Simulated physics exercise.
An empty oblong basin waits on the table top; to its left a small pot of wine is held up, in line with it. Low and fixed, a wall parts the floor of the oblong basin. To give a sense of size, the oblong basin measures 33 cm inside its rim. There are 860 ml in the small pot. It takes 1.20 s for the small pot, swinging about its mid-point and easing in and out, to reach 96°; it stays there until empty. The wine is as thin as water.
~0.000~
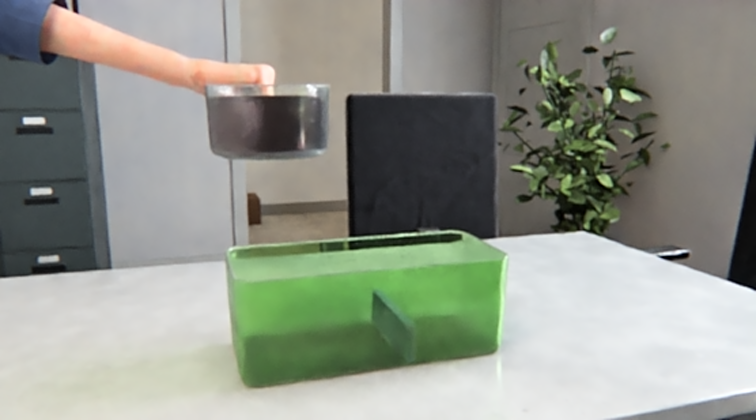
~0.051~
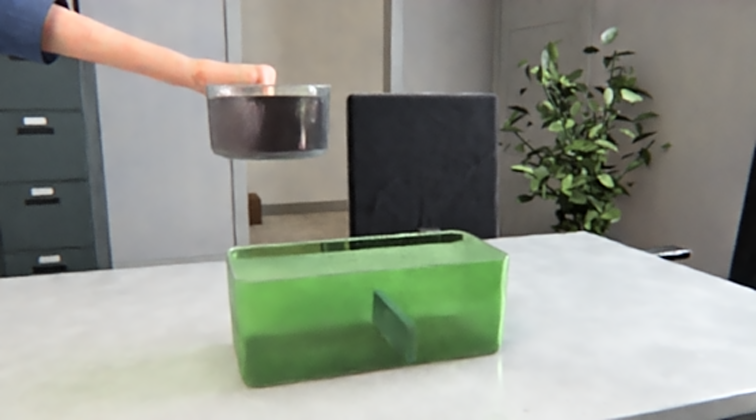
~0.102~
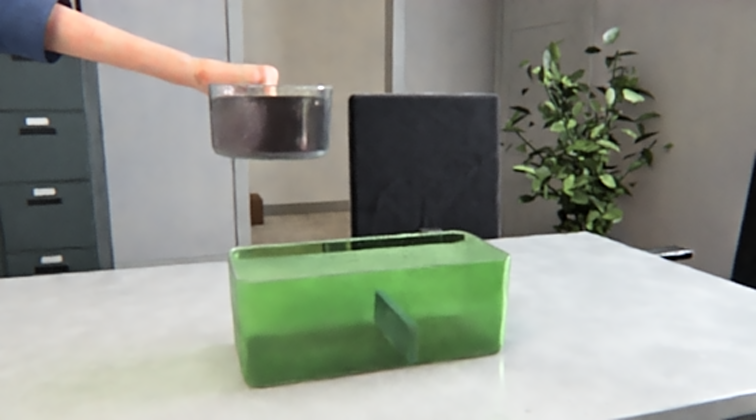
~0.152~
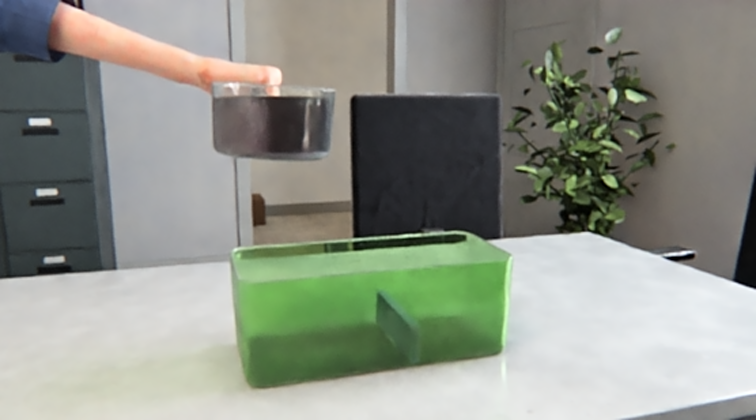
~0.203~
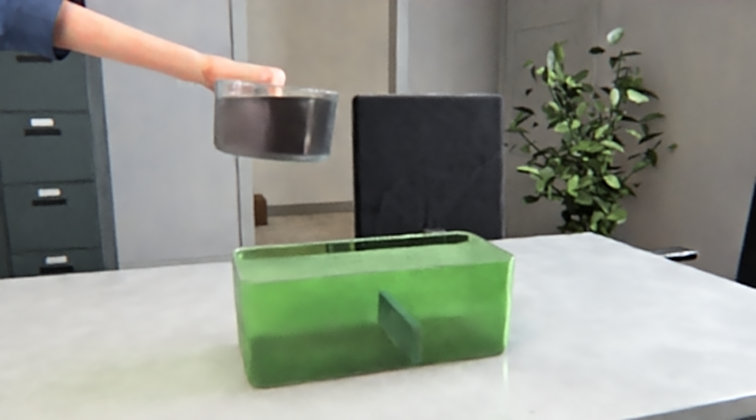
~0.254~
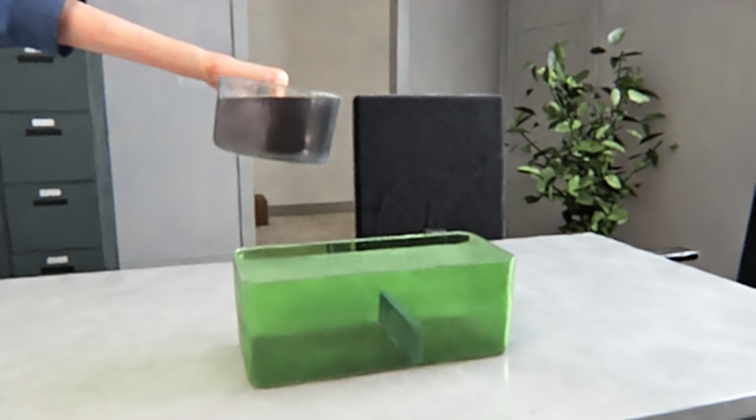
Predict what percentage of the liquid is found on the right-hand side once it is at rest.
About 52 % is on the right.
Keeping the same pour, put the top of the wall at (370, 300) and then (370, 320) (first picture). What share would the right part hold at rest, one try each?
75 per cent first, 70 per cent second.
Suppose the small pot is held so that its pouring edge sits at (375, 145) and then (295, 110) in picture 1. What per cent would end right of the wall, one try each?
Roughly 85 per cent the first time and 5 per cent the second.
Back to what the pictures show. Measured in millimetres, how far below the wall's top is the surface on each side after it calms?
Noted: Left near 34 mm, right near 22 mm.
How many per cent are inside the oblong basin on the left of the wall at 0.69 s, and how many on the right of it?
Left roughly 4, right roughly 3.
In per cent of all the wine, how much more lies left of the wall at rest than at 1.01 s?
Near 28 percent, give or take.
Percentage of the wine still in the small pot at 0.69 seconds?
Still held: Roughly 64 % of the total.
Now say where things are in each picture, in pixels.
Tilt 0°; pouring edge (326, 88); surface from (209, 97) to (323, 97); the oblong basin's rim runs from (230, 265) to (485, 244); the wall's top is at (392, 306), in the first frame.
Tilt 0°; pouring edge (327, 88); surface from (210, 97) to (324, 97), in the second frame.
Tilt 2°; pouring edge (329, 90); surface from (211, 98) to (326, 98), in the third frame.
Tilt 4°; pouring edge (332, 93); surface from (215, 98) to (329, 98), in the fourth frame.
Tilt 7°; pouring edge (335, 96); surface from (217, 97) to (332, 99), in the fifth frame.
Tilt 10°; pouring edge (337, 100); surface from (220, 99) to (334, 99), in the sixth frame.
By 0.69 s the tilt is 59° and 65 per cent is still to pour, 4 is left of the wall and 3 right of it.
By 1.01 s the tilt is 90° and 17 per cent is still to pour, 19 is left of the wall and 49 right of it.
By 1.34 s the tilt is 96° and 3 per cent is still to pour, 42 is left of the wall and 52 right of it.
By 1.70 s the tilt is 96° and 0 per cent is still to pour, 46 is left of the wall and 52 right of it.
At rest 47 per cent lies left of the wall, 52 right of it and 1 outside.
